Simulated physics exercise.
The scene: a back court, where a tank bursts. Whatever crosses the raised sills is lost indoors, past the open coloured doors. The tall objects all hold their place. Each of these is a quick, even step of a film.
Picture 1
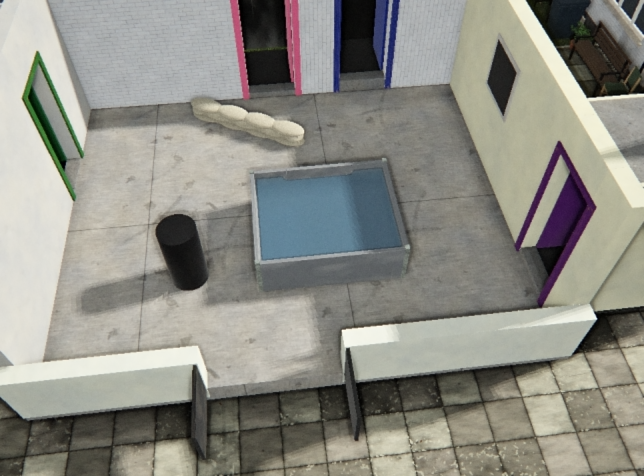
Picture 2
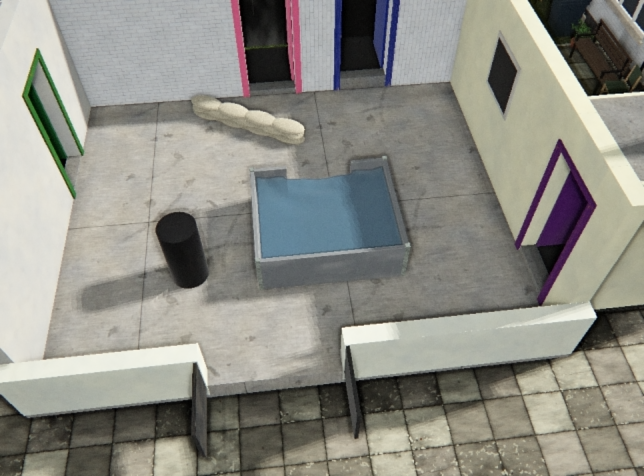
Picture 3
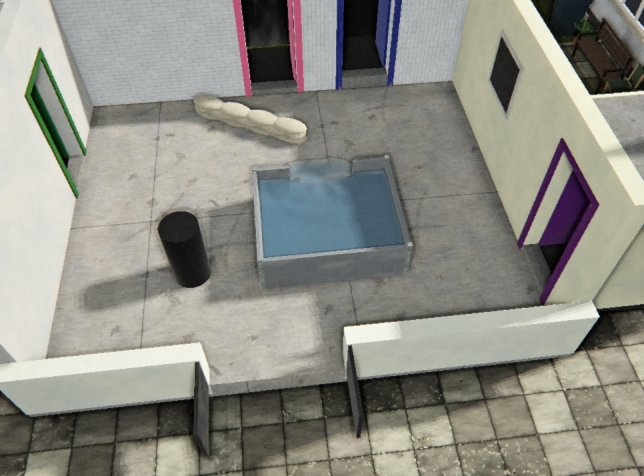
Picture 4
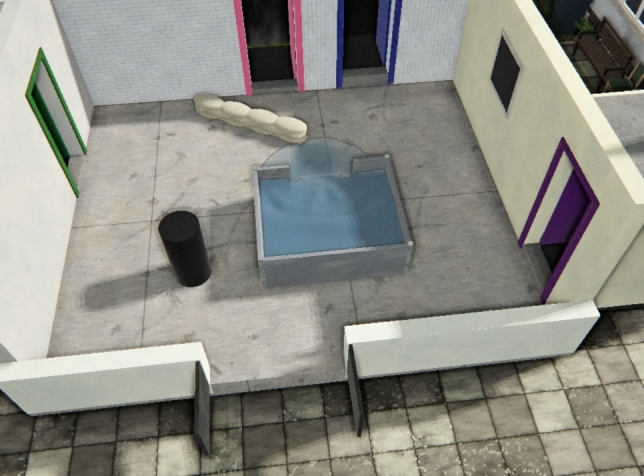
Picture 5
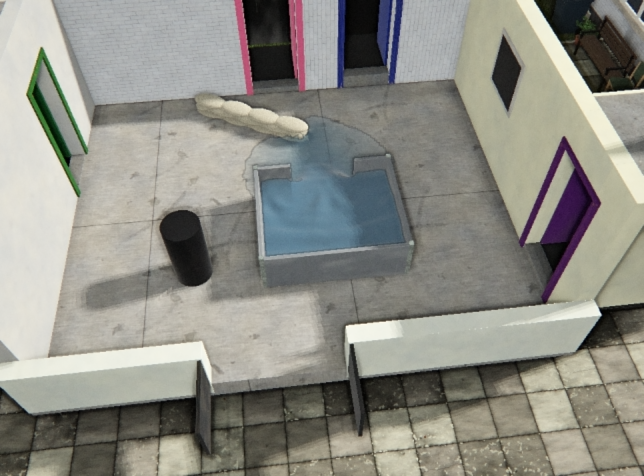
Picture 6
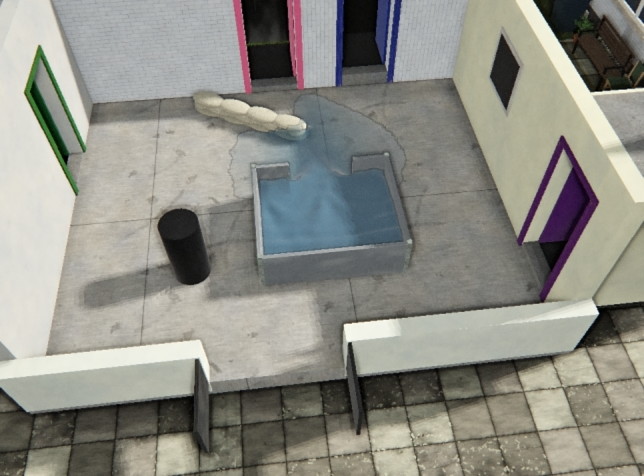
A square grey tank of blue water stands near the middle of a paved back court, seen from high above and in front, with the view almost still. A black cylinder stands to its left and pale rounded sacks lie behind, among walls with green, pink, blue and purple doorframes. The tank's far side opens in a gap, and water pours out, spreading backward in a widening clear sheet past the sacks.
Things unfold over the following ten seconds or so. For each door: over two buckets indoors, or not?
As I see it, the pink door will pass two buckets at most. The green door will pass more than two buckets. The purple door will pass two buckets at most. The blue door will pass two buckets at most.
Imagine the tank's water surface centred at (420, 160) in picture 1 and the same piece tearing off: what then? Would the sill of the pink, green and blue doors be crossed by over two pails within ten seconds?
My answer is that the pink door ends up above, the green door ends up beneath and the blue door ends up above.
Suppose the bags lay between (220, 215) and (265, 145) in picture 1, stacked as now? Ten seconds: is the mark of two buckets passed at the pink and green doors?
Outcome: The pink door breaks the bound, the green door stays inside the bound.
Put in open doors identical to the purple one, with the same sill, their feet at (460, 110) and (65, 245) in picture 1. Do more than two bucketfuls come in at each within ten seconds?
In order: Exceeds it, falls short.
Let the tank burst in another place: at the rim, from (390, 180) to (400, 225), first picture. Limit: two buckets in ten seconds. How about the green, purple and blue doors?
As I see it, the green door stays within limits, the purple door overshoots and the blue door stays within limits.
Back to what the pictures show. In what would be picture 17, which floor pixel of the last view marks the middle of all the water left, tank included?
That comes out near (320, 181).
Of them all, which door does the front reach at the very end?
It is the door marked purple.
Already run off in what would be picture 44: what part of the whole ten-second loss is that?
My estimate is roughly 55 percent.
A moment on, water covers 20 % of the floor; the pink door wet at the sill, nothing in, the green door not reached, the purple door not reached, the blue door wet at the sill, nothing in.
Next, water covers 35 % of the floor; the pink door wet at the sill, nothing in, the green door not reached, the purple door not reached, the blue door under two buckets in.
Then, water covers 45 % of the floor; the pink door under two buckets in, the green door under two buckets in, the purple door not reached, the blue door under two buckets in.
Later, water covers 70 % of the floor; the pink door under two buckets in, the green door over two buckets in, the purple door wet at the sill, nothing in, the blue door under two buckets in.
In the end, water covers 95 % of the floor; the pink door under two buckets in, the green door far over two buckets in, the purple door under two buckets in, the blue door under two buckets in.
